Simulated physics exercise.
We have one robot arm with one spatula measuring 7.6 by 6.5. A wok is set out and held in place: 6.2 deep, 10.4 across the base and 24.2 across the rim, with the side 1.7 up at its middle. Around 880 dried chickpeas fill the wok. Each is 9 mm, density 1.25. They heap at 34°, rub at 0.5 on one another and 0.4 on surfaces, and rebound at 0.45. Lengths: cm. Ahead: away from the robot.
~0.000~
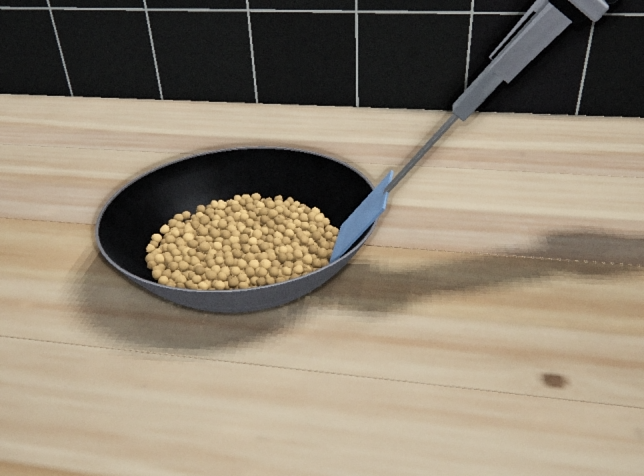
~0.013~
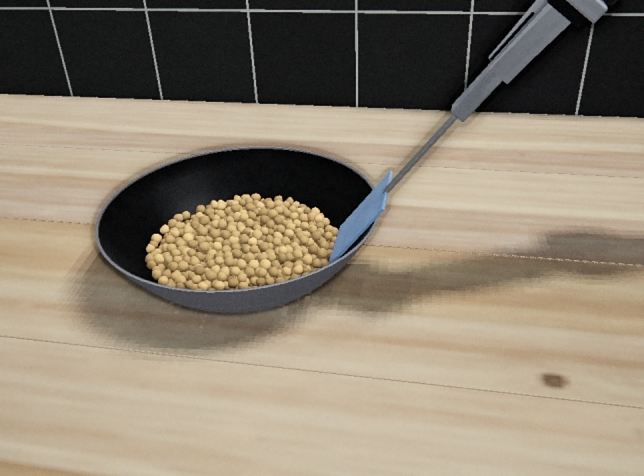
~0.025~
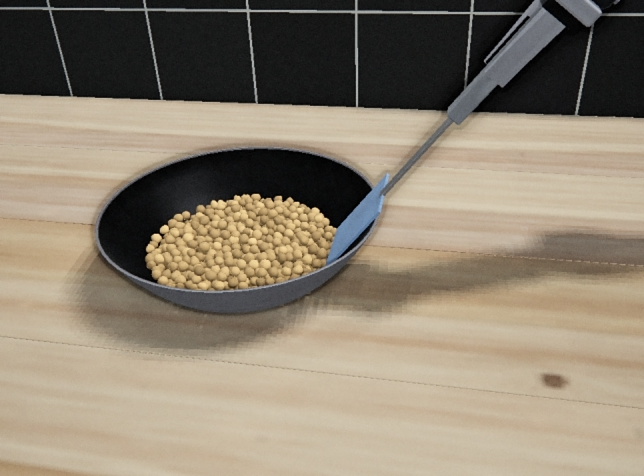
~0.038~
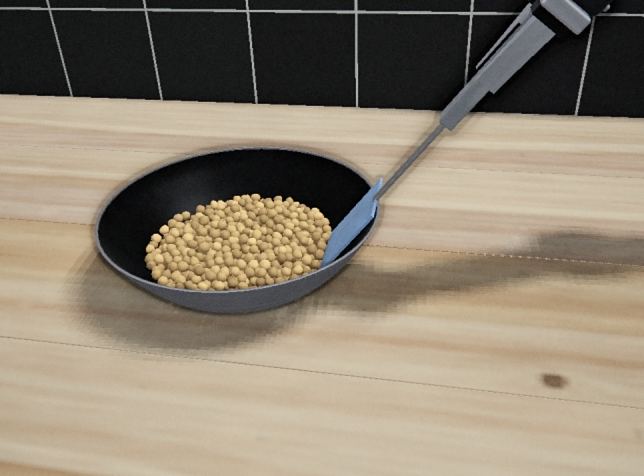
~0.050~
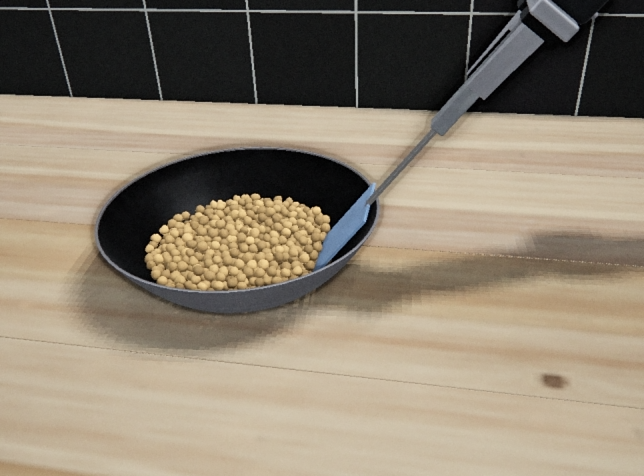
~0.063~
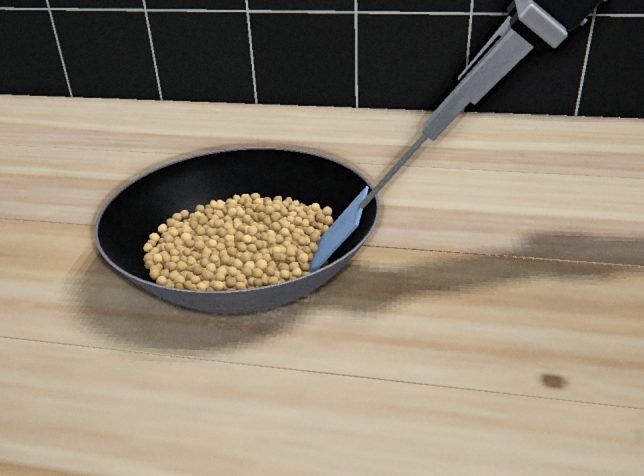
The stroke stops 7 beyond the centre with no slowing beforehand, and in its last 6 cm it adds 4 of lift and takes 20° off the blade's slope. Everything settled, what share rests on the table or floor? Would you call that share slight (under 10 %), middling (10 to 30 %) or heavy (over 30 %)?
It is slight.
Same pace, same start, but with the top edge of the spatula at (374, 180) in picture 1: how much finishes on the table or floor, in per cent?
Around 5 percent ends up on the table or floor.
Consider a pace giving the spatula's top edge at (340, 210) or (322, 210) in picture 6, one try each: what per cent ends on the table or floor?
20 % and 25 %.
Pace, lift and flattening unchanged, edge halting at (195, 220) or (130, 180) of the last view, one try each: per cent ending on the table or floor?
Some 0 and 20 per cent.
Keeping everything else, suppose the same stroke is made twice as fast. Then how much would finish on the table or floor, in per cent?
Near 20 %.
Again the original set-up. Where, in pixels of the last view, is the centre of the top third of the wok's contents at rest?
The middle lies somewhere around (161, 223).
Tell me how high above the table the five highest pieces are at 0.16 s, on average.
Roughly 4 centimetres.
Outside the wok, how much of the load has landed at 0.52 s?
Estimate: About 5 percent.
After 0.16 s, sloping 53°, highest piece 5 above the table; 885 in the wok.
After 0.27 s, sloping 45°, highest piece 6 above the table; 885 in the wok.
After 0.52 s, sloping 33°, highest piece 7 above the table; 851 in the wok, 27 on the table or floor, 7 on the blade or in flight.
After 1.57 s, sloping 33°, highest piece 7 above the table; 848 in the wok, 37 on the table or floor.
In the end, 848 in the wok, 37 on the table or floor. That is 4 % on the table or floor.
